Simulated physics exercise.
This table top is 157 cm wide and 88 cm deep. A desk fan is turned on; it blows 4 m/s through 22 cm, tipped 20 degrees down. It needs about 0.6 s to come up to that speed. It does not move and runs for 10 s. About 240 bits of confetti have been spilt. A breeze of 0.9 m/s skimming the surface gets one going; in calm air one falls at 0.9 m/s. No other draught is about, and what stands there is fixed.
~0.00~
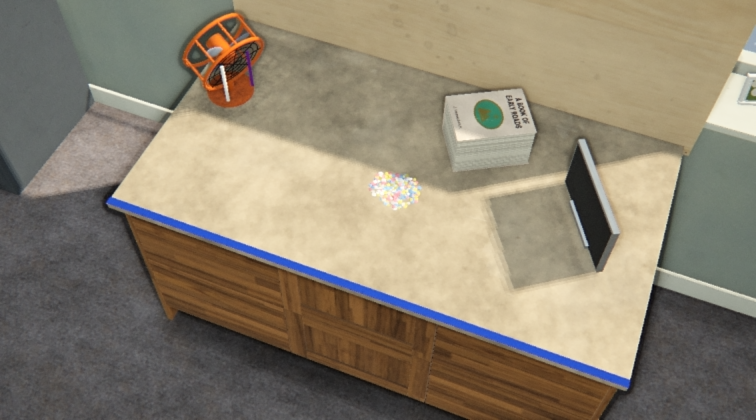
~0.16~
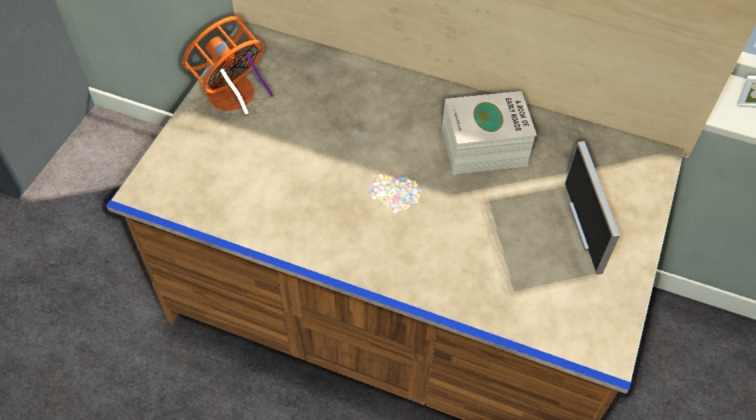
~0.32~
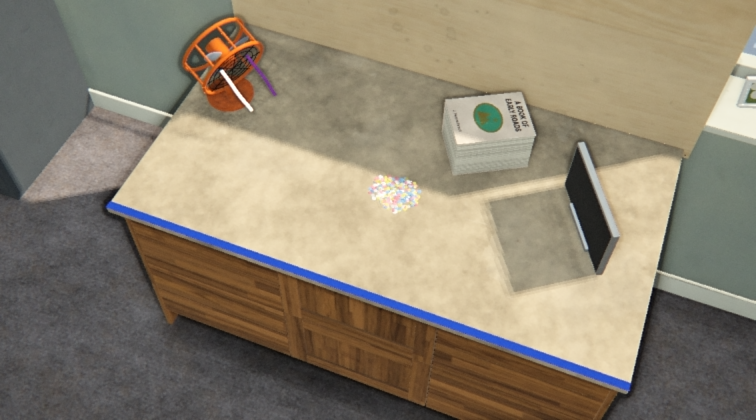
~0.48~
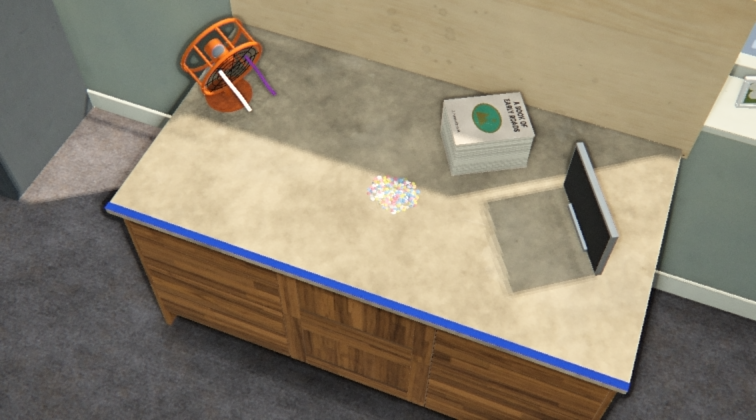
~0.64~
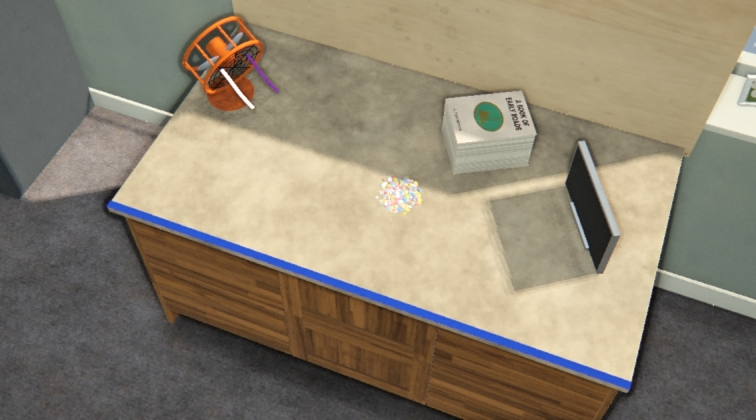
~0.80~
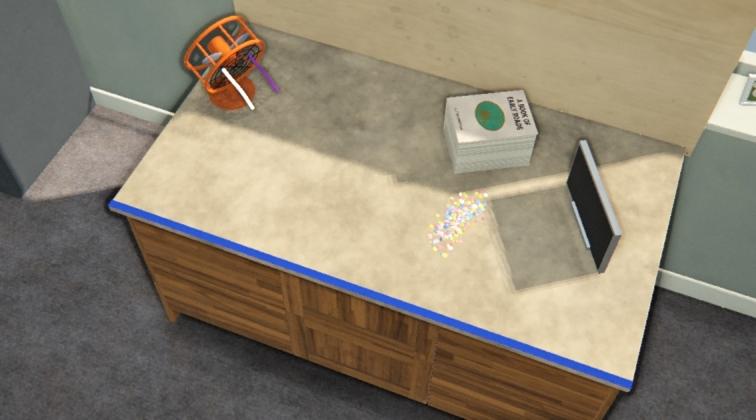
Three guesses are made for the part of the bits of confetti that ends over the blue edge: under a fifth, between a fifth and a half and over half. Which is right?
Of the bits of confetti, less than a fifth end over the blue edge.
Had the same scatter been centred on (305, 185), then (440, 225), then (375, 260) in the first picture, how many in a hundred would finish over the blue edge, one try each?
In that order: 100 %, 2 %, 100 %.
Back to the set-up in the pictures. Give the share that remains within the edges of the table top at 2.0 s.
Some 25 per cent.
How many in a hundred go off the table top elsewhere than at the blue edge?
Some 90 per cent.
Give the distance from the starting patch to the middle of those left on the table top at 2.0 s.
Roughly 60 cm.
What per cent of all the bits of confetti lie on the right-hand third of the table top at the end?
About 5 %.
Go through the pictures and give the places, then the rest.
In the first picture, the middle of the bits of confetti is near (395, 191), none has stirred yet and the mouth of the desk fan is at (224, 52).
In the second picture, the middle of the bits of confetti is near (395, 193), none has stirred yet and the blue edge is centred on (350, 292).
In the third picture, the middle of the bits of confetti is near (395, 193), none has stirred yet, the top of a book is at (490, 117) and the top of a laptop is at (598, 187).
In the fourth picture, the middle of the bits of confetti is near (394, 194) and none has stirred yet.
In the fifth picture, the middle of the bits of confetti is near (398, 194), the farthest in sight from the desk fan is at (419, 203) and about 25 % have left their places.
In the sixth picture, the middle of the bits of confetti is near (458, 221), the farthest in sight from the desk fan is at (483, 219) and all have left their places.
After 2.0 s, 4 % are over the blue edge; the middle of those still in play is near (586, 242); 75 % have settled or left.
After 3.2 s, 4 % are over the blue edge; the middle of those still in play is near (580, 227); 84 % have settled or left.
After 5.5 s, 4 % are over the blue edge; 92 % have settled or left.
After 10.0 s, at the end, 4 % are over the blue edge.
